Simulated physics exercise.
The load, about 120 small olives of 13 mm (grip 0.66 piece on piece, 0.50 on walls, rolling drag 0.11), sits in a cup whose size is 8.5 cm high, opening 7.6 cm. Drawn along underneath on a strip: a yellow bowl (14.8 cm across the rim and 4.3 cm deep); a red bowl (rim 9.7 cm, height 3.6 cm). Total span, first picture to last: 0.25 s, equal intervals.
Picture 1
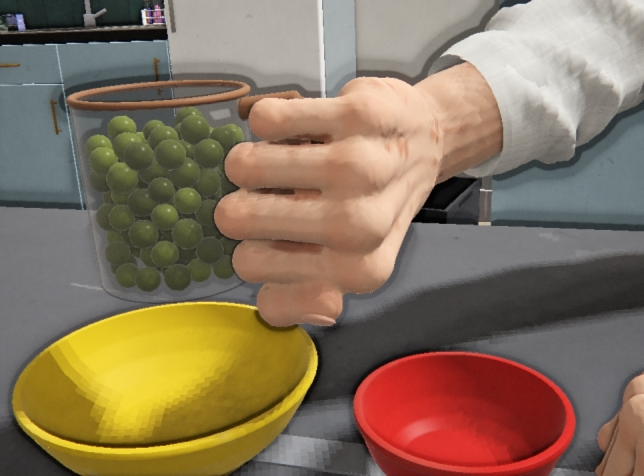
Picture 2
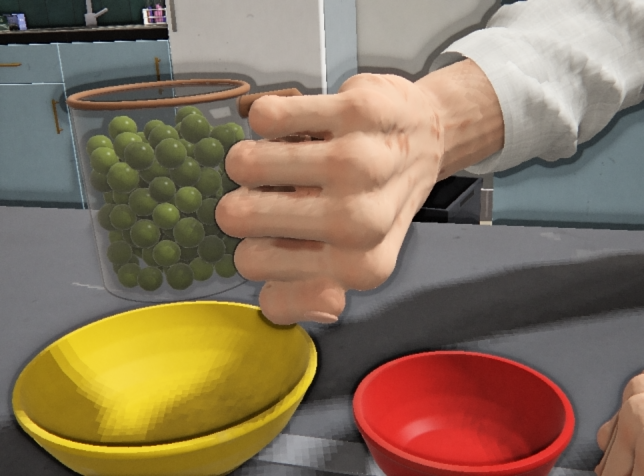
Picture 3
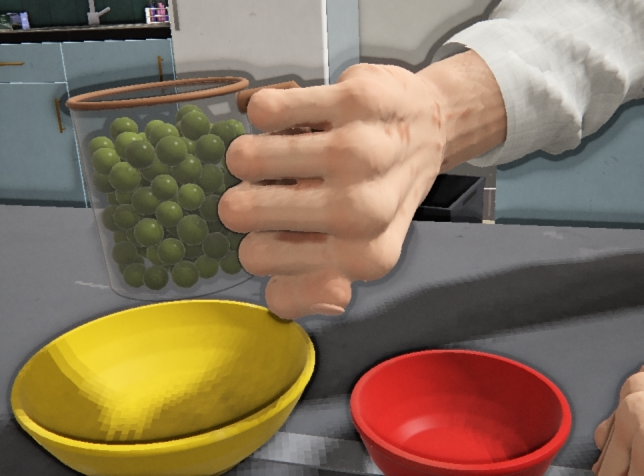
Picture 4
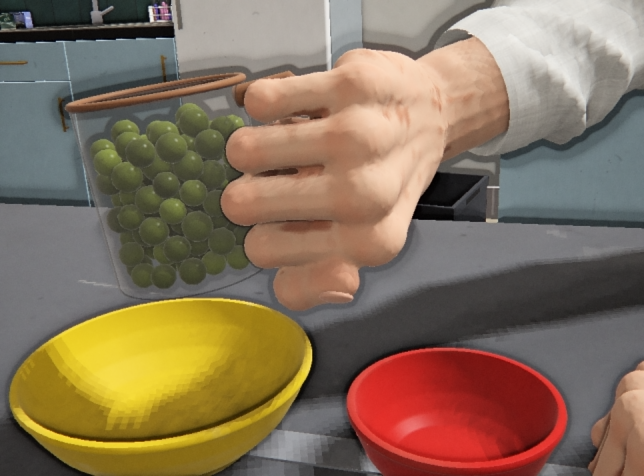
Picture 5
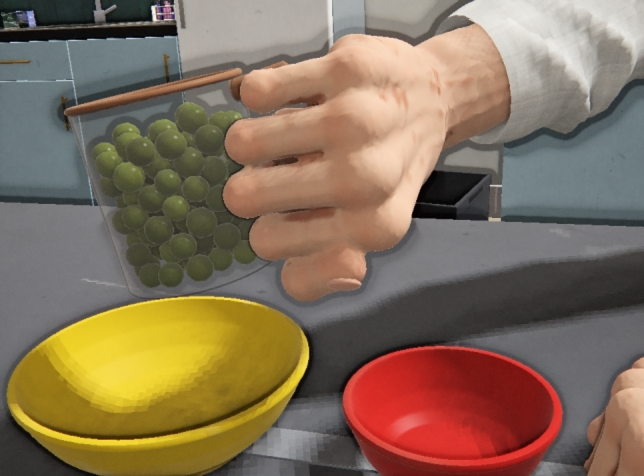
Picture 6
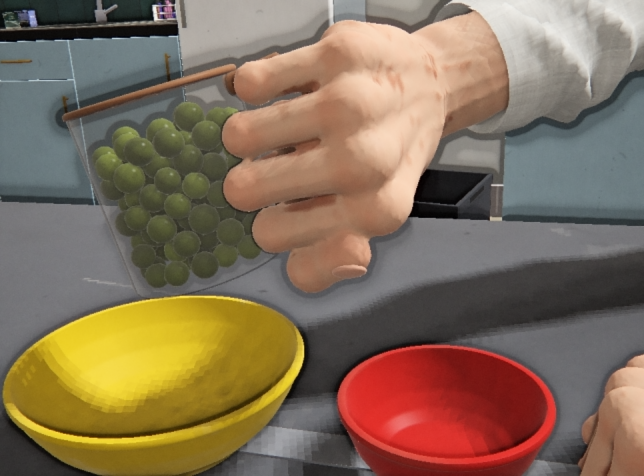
A hand holding a clear cup of green olives slowly tilts it slightly left above a yellow bowl.
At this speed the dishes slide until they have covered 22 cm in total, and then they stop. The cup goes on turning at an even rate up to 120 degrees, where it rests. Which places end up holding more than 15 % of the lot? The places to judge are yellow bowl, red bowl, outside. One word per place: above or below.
Yellow bowl: Above. Red bowl: Below. Outside: Above.
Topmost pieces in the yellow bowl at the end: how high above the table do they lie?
I'd say somewhere near 3.5 centimetres up.
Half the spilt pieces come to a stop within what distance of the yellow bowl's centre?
About 14 centimetres.
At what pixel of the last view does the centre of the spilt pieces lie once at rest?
I'd point to about (27, 419).
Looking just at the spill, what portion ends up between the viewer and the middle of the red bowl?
60 %.
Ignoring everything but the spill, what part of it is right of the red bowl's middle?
Close to 30 in a hundred.
Then, 1.07 s after the last picture, tilt 94 degrees; cup 95 %; middle of all pieces on or above the table near (188, 199).
Then, 1.96 s after the last picture, tilt 120 degrees; yellow bowl 60 %, outside 40 %; middle of all pieces on or above the table near (21, 394).
Then, 2.78 s after the last picture, tilt 120 degrees; yellow bowl 60 %, outside 40 %.
Then, 3.57 s after the last picture, tilt 120 degrees; yellow bowl 60 %, outside 40 %.
In the end, cup 0 %, yellow bowl 60 %, red bowl 0 %, outside 40 %.
